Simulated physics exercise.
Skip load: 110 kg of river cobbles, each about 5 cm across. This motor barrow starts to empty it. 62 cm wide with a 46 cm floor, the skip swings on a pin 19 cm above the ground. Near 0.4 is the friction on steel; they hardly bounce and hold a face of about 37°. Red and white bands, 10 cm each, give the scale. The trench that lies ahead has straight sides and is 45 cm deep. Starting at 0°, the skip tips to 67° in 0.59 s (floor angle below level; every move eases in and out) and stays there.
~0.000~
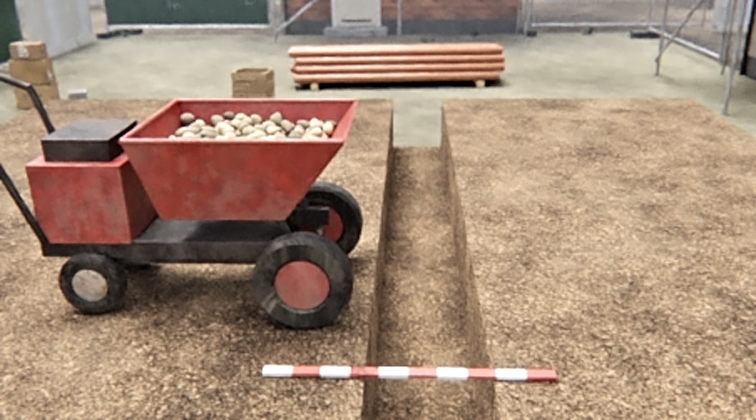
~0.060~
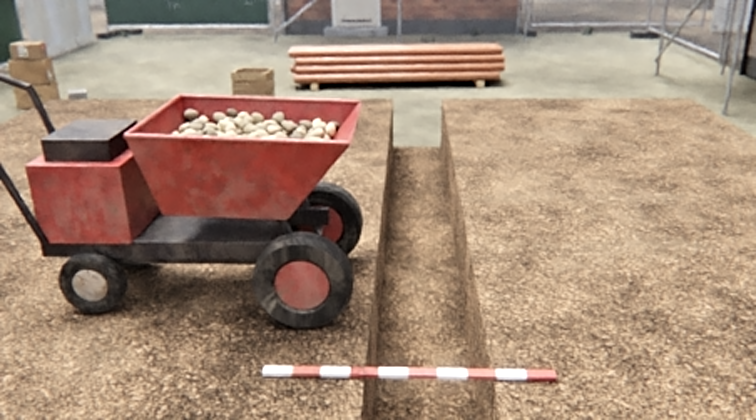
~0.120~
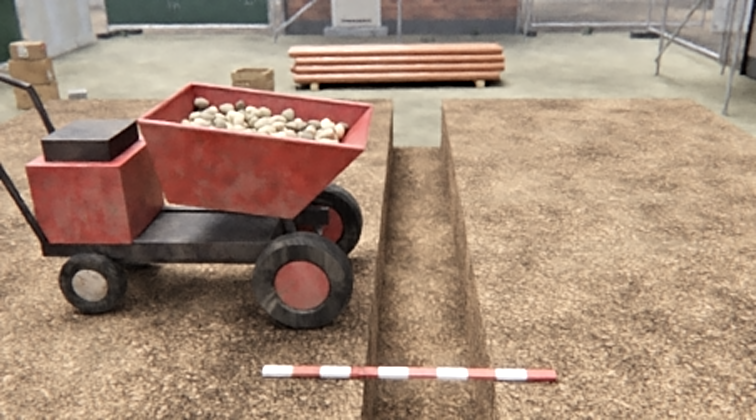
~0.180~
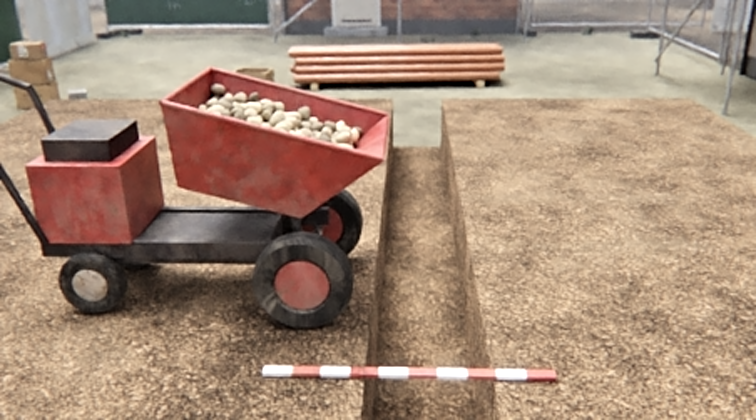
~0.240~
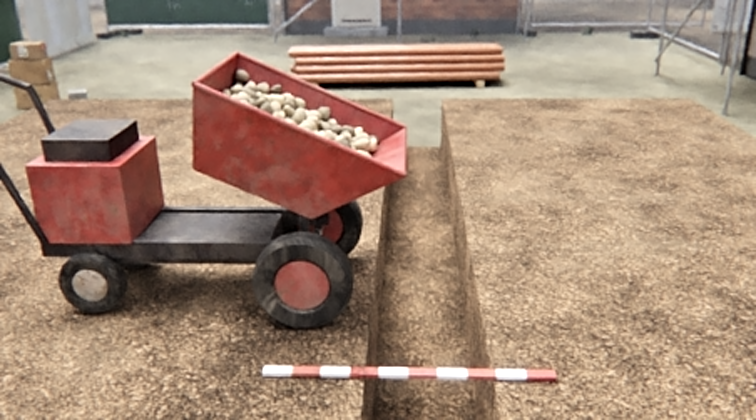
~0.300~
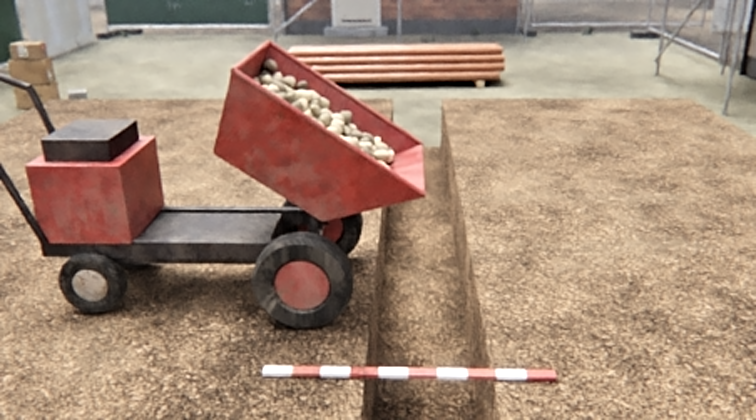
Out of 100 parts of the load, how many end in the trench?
Some 30 out of 100.
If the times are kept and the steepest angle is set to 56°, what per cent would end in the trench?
About 15 per cent would end up in the trench.
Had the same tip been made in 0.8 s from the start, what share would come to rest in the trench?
Then roughly 40 percent.
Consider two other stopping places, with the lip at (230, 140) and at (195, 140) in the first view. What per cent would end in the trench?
Near 95 and near 80 percent.
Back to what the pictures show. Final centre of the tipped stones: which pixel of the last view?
I'd put it close to (525, 288).
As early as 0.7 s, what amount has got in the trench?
Roughly 5 percent of the load.
After 0.4 s the floor is at 56°; 100 % in the skip; the foremost stones are at (422, 205).
After 0.7 s the floor is at 67°; 81 % in the skip, 4 % in the trench, 15 % past the trench; the foremost stones are at (528, 274).
After 1.0 s the floor is at 67°; 28 % in the skip, 5 % in the trench, 68 % past the trench; the foremost stones are at (709, 290).
After 3.0 s the floor is at 67°; 0 % in the skip, 30 % in the trench, 70 % past the trench; the foremost stones are past the picture's edge.
